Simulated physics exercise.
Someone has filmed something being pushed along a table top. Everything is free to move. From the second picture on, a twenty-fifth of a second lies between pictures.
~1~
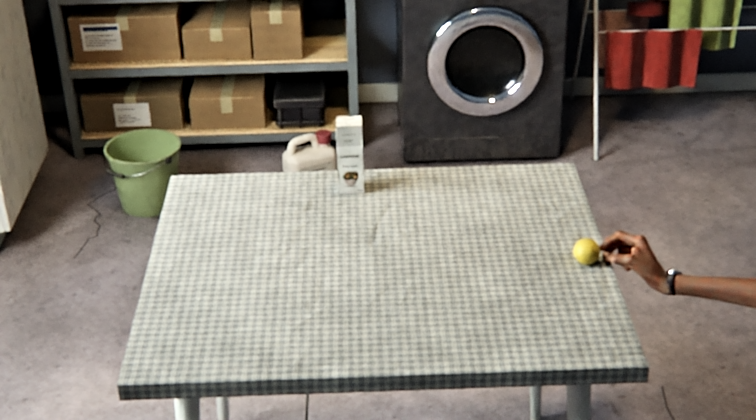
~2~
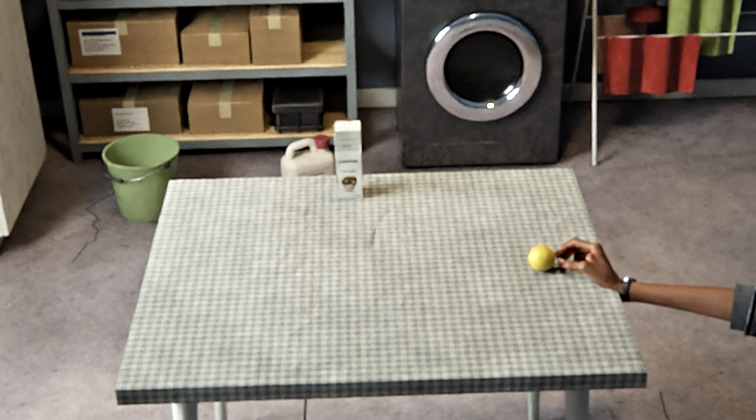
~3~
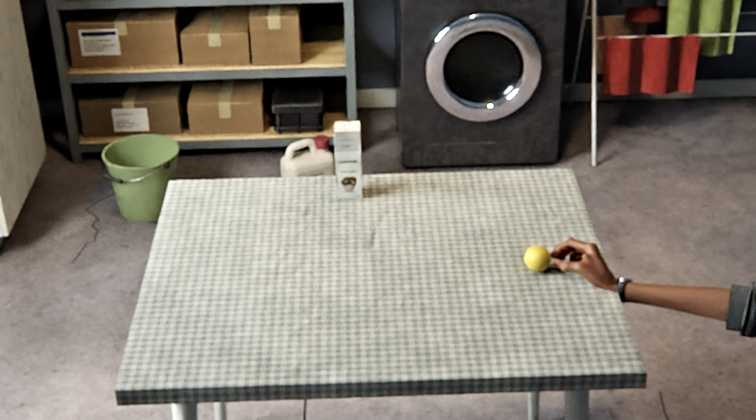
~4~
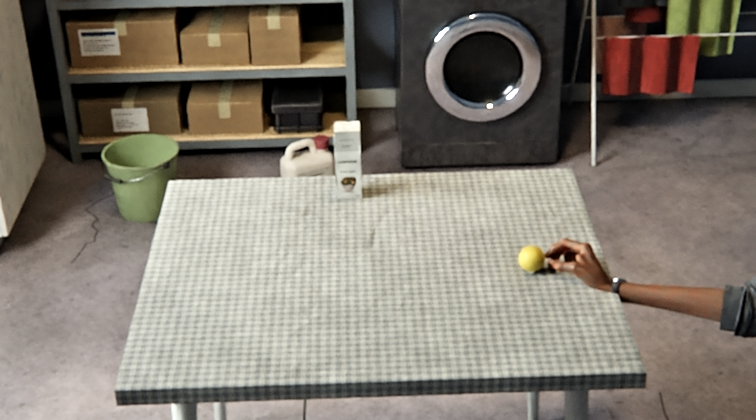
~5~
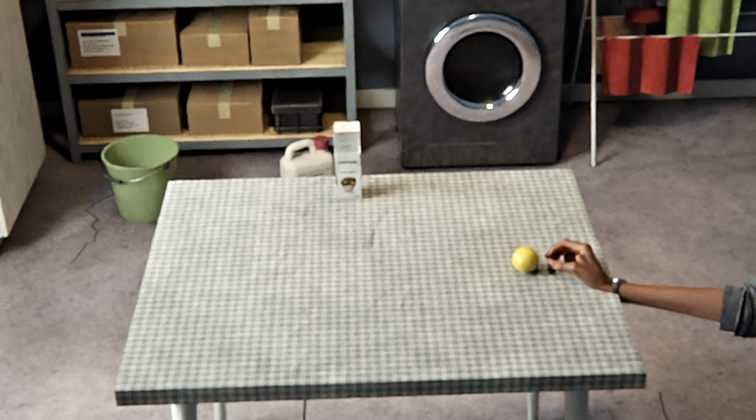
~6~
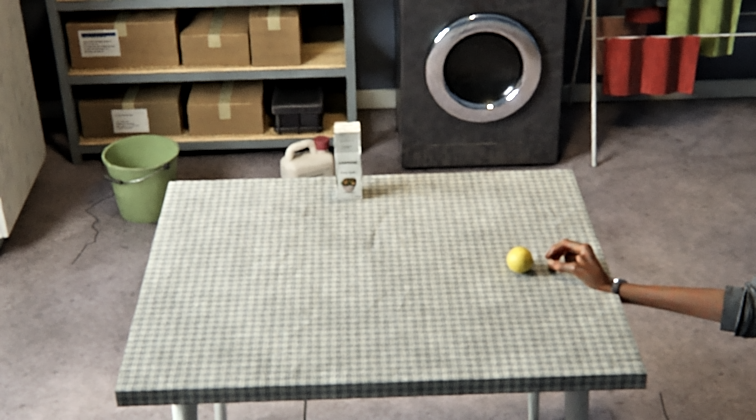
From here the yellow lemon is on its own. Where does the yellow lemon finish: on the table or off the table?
The yellow lemon remains on top.
Then, 0.20 s after the last picture, yellow lemon rolled about its own width near (493, 261).
Then, 0.40 s after the last picture, yellow lemon rolled well along near (472, 262).
Then, 0.70 s after the last picture, yellow lemon rolled well along near (449, 262).
At rest, moved from the start, yellow lemon. Seen from the same camera at the end, yellow lemon near (437, 263).
